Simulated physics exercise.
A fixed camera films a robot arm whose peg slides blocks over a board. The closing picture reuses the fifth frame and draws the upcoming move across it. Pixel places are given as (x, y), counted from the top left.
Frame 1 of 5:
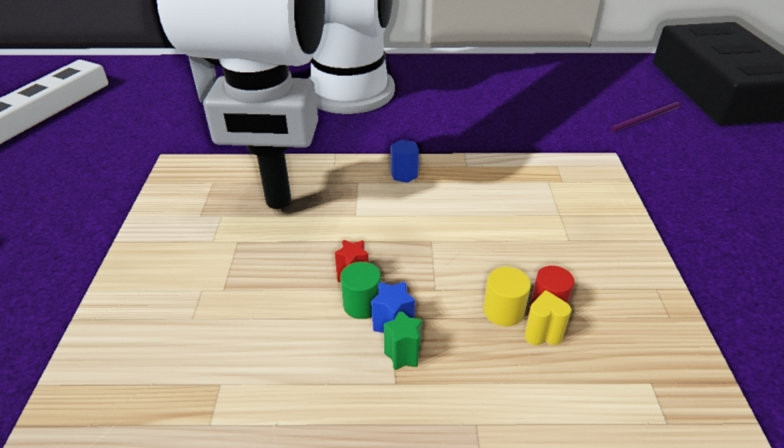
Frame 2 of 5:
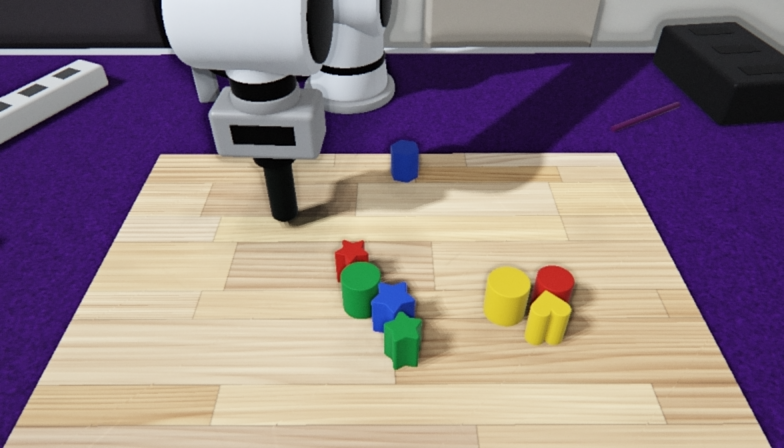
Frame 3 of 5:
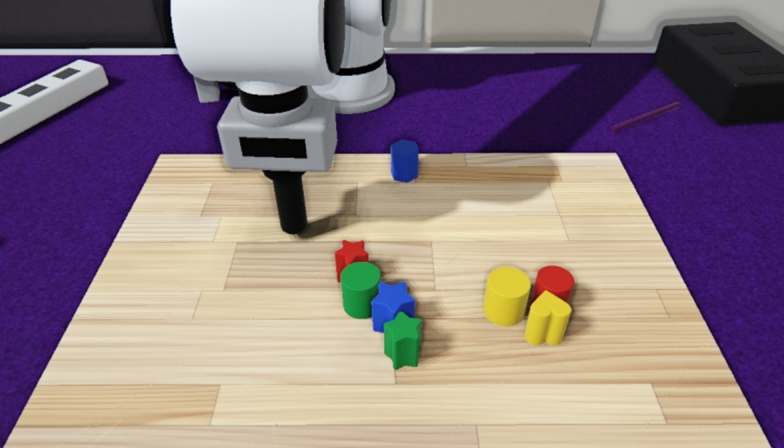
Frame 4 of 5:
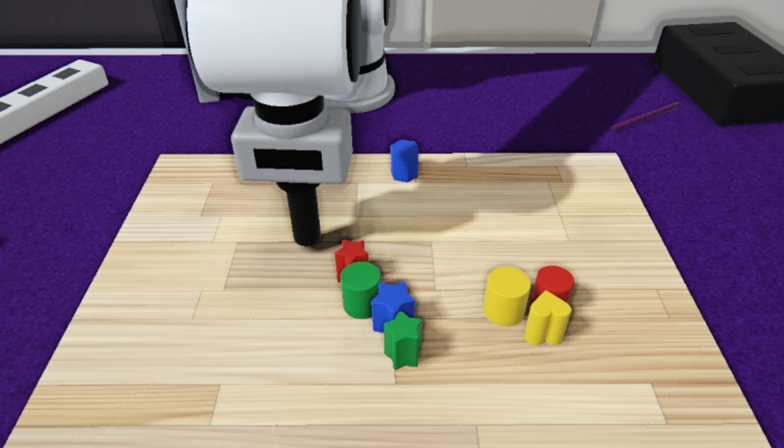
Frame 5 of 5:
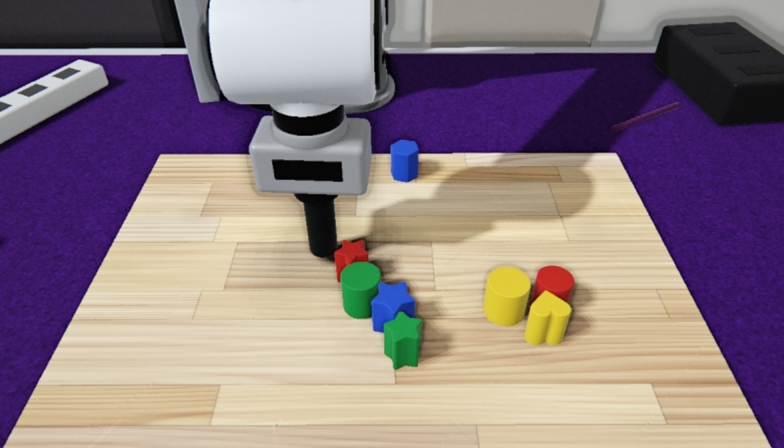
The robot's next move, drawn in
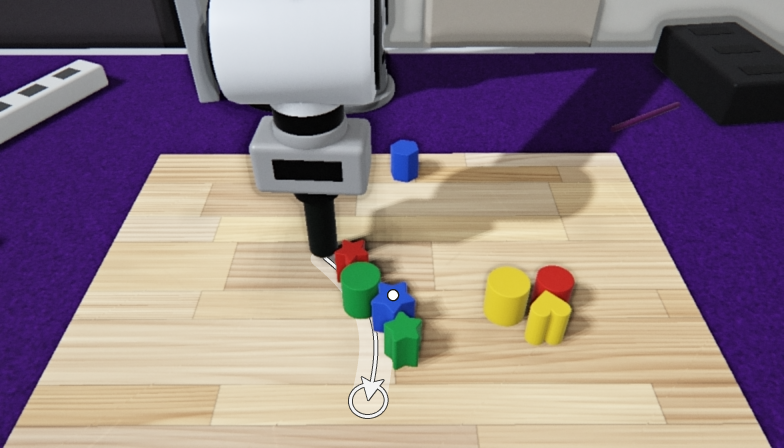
A white robot arm with a black peg moved a short way down and to the right over a wooden board, coming up beside a red star-shaped block while all the colored blocks stayed still.
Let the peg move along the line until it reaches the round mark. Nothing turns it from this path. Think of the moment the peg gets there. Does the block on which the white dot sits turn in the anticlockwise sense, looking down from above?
I believe so.
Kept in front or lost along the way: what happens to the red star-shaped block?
My answer is that the red star-shaped block has slipped off.
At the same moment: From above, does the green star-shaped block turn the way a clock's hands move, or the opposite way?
Verdict: Clockwise.
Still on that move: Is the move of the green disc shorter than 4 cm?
Answer: No.
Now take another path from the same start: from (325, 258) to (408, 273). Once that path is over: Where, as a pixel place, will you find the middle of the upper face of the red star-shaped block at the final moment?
My best guess is (384, 259).
The line goes from (325, 258) via (359, 292) and (376, 340), ending at (368, 400); the dot is on the blue star-shaped block.
What follows on the original path. One third of the way, peg (359, 284); red star-shaped block (384, 271); green disc (372, 299); blue star-shaped block (409, 305); green star-shaped block (414, 334), turned 35° clockwise.
Two thirds of the way, peg (375, 333); red star-shaped block (398, 281), turned 50° anticlockwise; green disc (376, 343); blue star-shaped block (413, 308), turned 30° anticlockwise; green star-shaped block (419, 336), turned 55° clockwise.
At the end, peg (368, 392); red star-shaped block (398, 281), turned 50° anticlockwise; green disc (376, 409); blue star-shaped block (413, 308), turned 30° anticlockwise; green star-shaped block (419, 336), turned 55° clockwise.
